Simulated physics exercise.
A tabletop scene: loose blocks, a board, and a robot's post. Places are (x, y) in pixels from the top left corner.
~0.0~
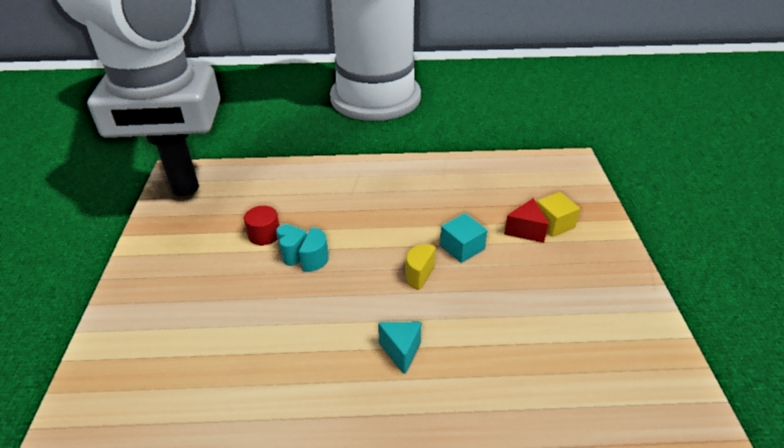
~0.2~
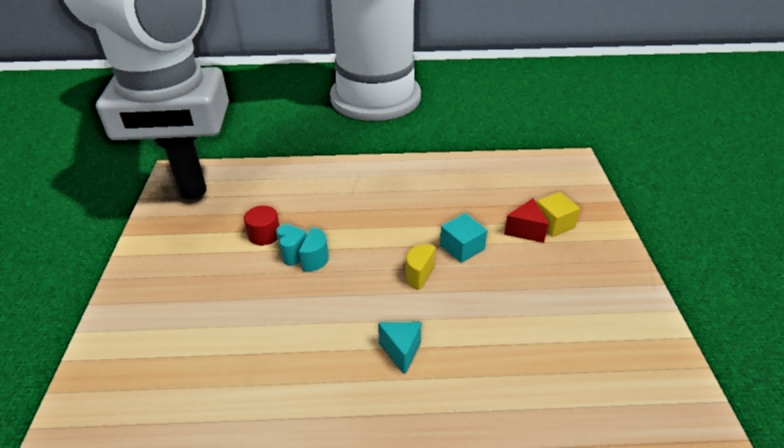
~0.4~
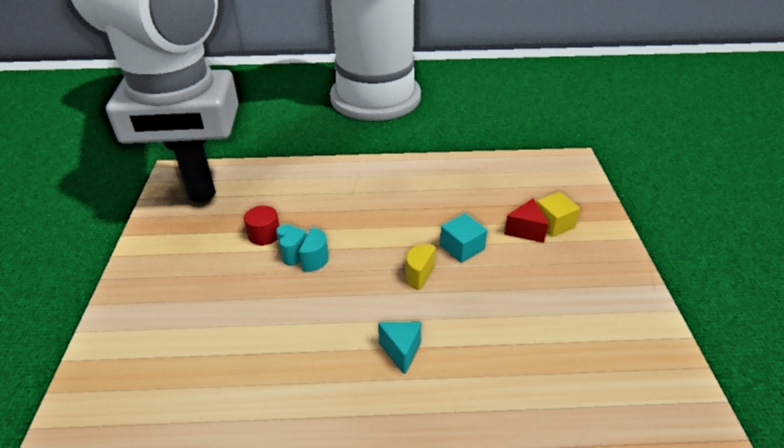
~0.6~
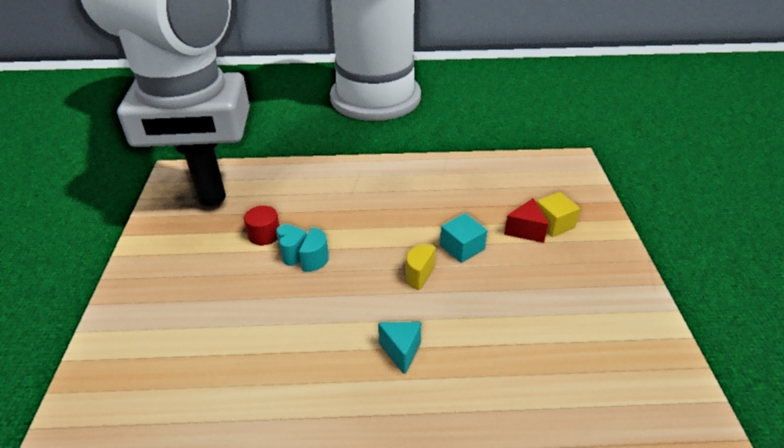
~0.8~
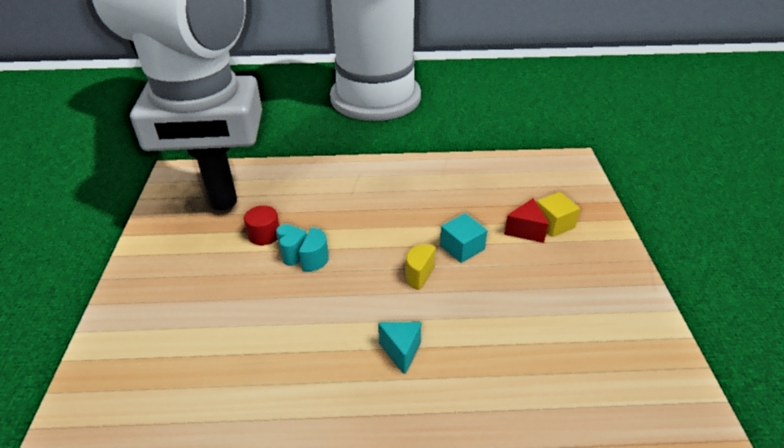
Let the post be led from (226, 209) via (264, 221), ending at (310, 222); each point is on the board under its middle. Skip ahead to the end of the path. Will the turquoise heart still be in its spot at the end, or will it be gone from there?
That one moves away.
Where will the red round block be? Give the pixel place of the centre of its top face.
The middle of its top is at (272, 223).
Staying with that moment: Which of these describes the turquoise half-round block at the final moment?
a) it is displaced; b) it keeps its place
The one that fits is b, it keeps its place.
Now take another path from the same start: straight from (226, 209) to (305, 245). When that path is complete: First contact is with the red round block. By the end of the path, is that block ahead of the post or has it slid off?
The post has lost it.
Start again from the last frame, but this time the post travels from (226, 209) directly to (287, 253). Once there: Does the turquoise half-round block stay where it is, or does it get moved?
The turquoise half-round block is moved.
The first path, step by step. One third of the way, post (249, 211); nothing pushed yet.
Two thirds of the way, post (278, 215); red round block (272, 223); turquoise heart (293, 240), turned 20° anticlockwise.
At the end, post (309, 215); red round block (272, 223); turquoise heart (292, 240), turned 25° anticlockwise; turquoise half-round block in place.
